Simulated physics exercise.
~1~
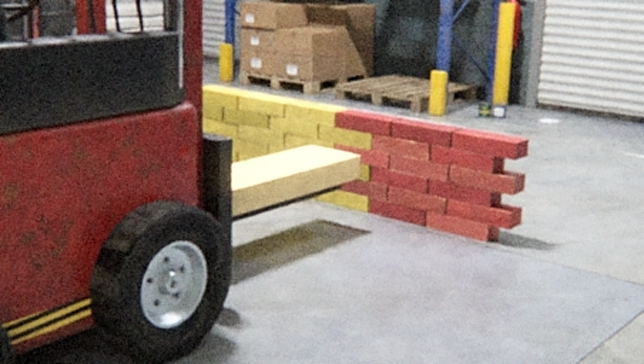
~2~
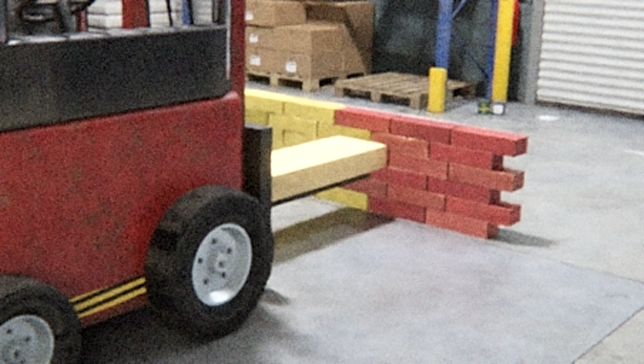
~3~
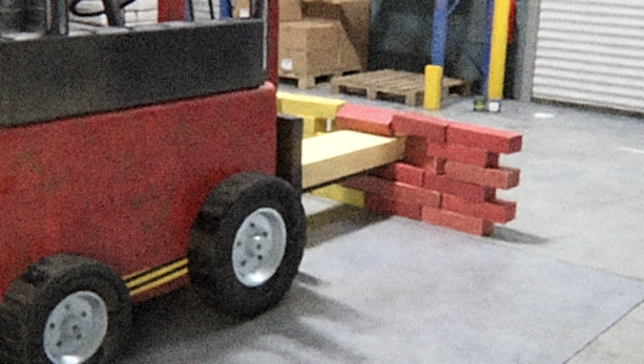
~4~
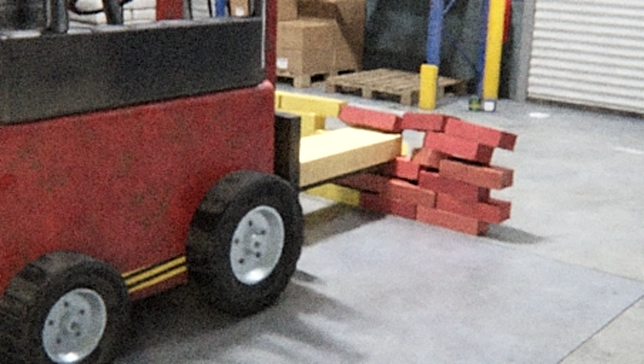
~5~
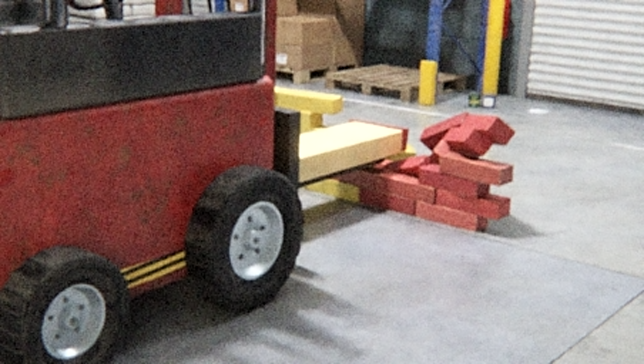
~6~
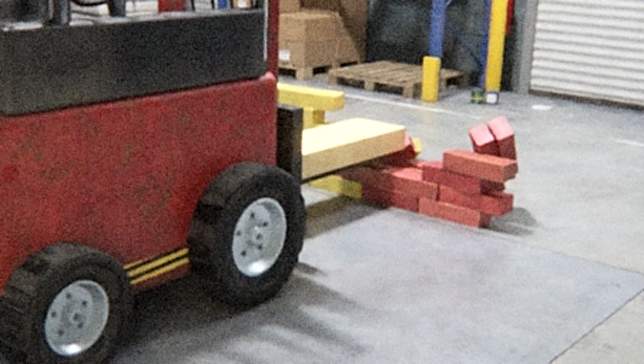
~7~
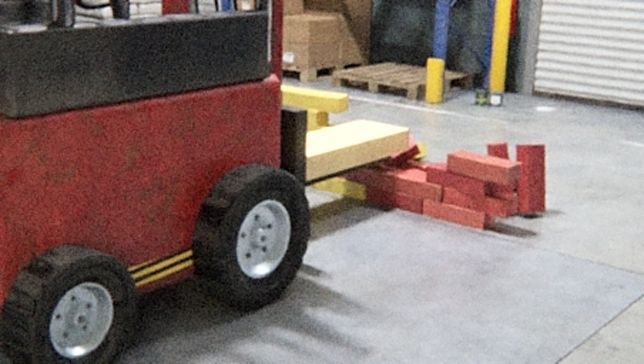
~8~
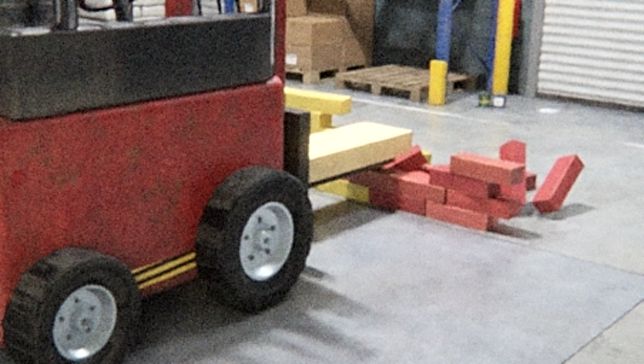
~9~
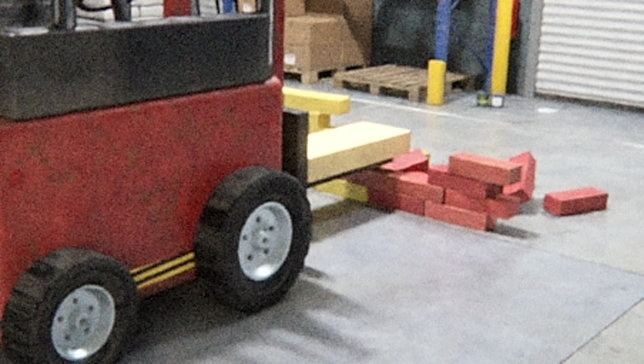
A red forklift stands at the left of a concrete-floored storeroom, seen from one side by a slightly swaying camera, with a low wall of yellow and red blocks before it and boxes on pallets behind. It rolls right, carrying a long pale yellow load into the wall near where the colours meet. The red upper rows shift, tilt and break apart as the forklift stops. Several red blocks topple to the right, and one stands briefly on the floor before falling flat. The red end finishes as a low heap, while most visible yellow blocks stay in place.
